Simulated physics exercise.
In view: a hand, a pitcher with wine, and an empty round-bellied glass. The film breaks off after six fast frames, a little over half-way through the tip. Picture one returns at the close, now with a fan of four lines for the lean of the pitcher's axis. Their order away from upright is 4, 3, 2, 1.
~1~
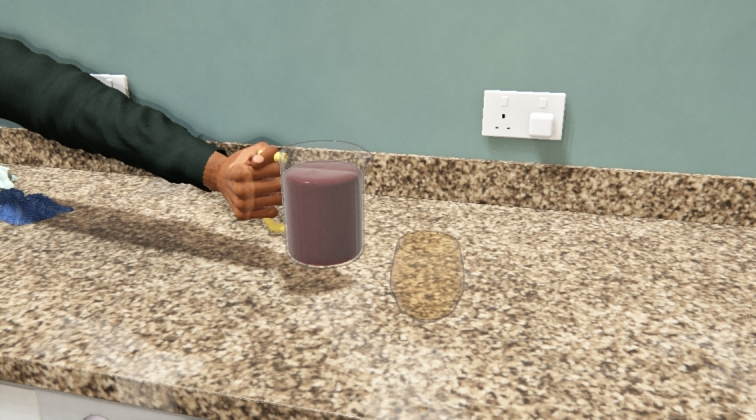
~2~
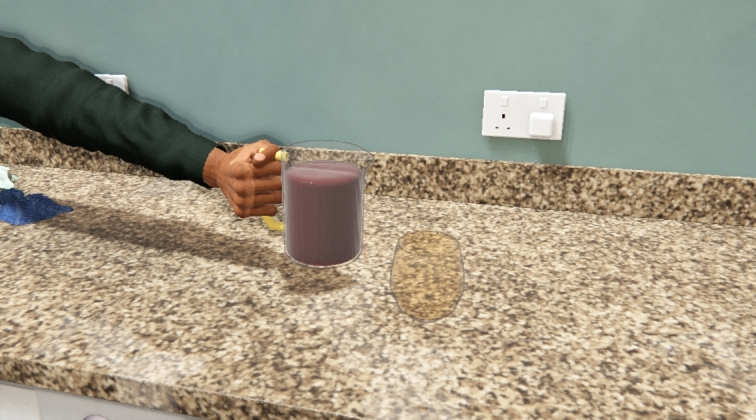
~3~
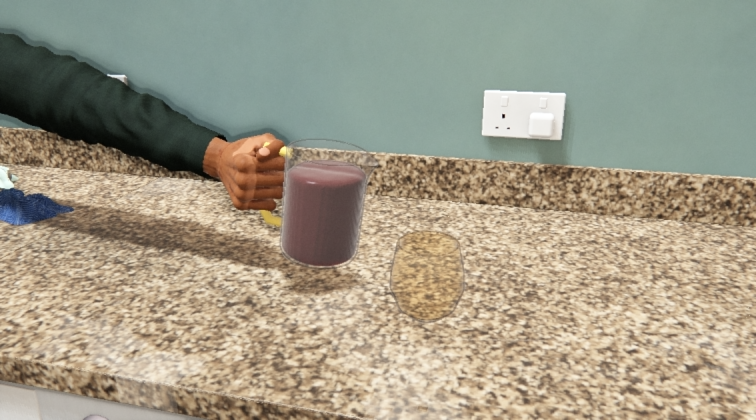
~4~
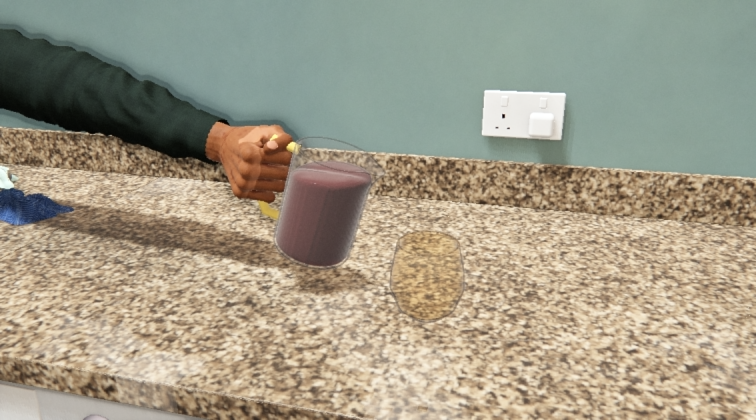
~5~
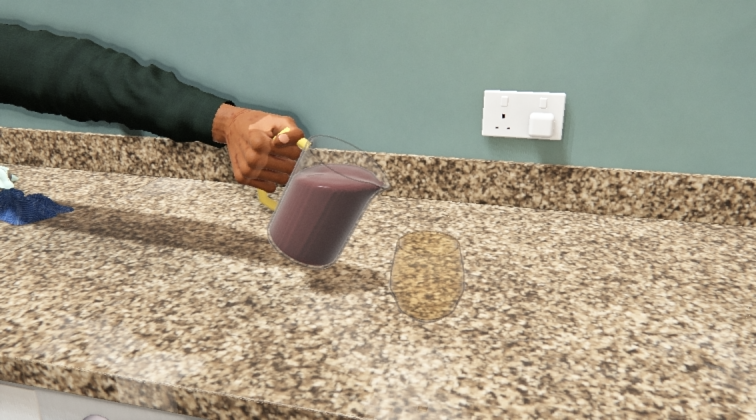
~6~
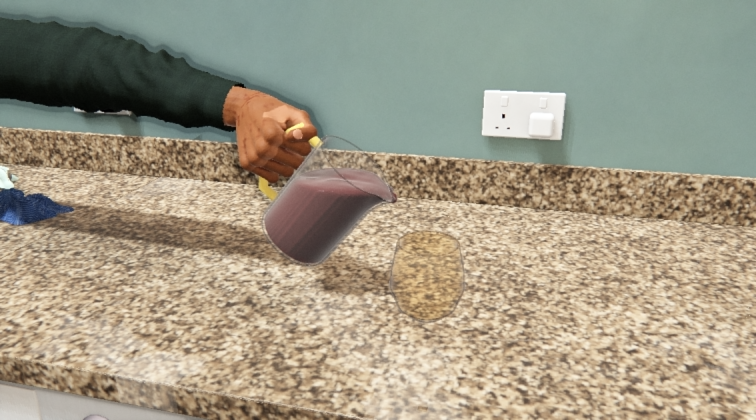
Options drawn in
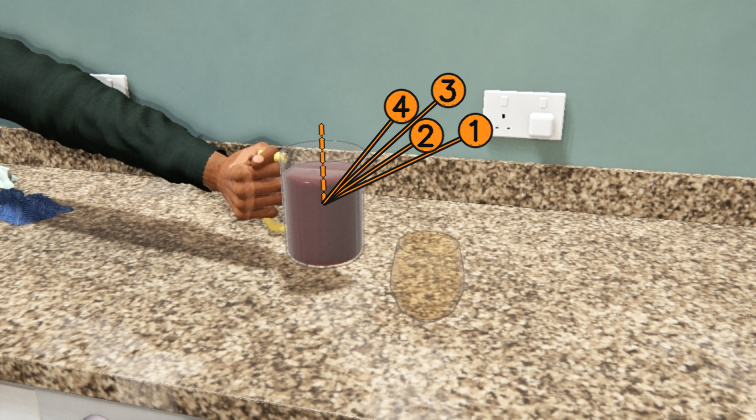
At the start, a hand holds a clear pitcher of dark reddish-purple wine upright over a speckled countertop, left of an empty rounded glass. The pitcher barely moves at first, then the hand tilts it steadily to the right, and the wine shifts toward the lip until it just reaches over it.
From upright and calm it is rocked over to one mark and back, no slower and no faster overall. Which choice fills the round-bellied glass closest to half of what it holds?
The best line is 1.
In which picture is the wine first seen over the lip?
Picture 6.
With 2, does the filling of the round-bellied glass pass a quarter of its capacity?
Yes.
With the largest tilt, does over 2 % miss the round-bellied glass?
No.
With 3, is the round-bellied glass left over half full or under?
Under.
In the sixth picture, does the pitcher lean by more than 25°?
Yes, it does.
In orange, 1 at (460, 138); 2 at (412, 144); 3 at (436, 102); 4 at (391, 121).
With 1, the round-bellied glass ends with about 49 % of what it can hold.
With 2, the round-bellied glass ends with about 34 % of what it can hold.
With 3, the round-bellied glass ends with about 21 % of what it can hold.
With 4, the round-bellied glass ends with about 12 % of what it can hold.
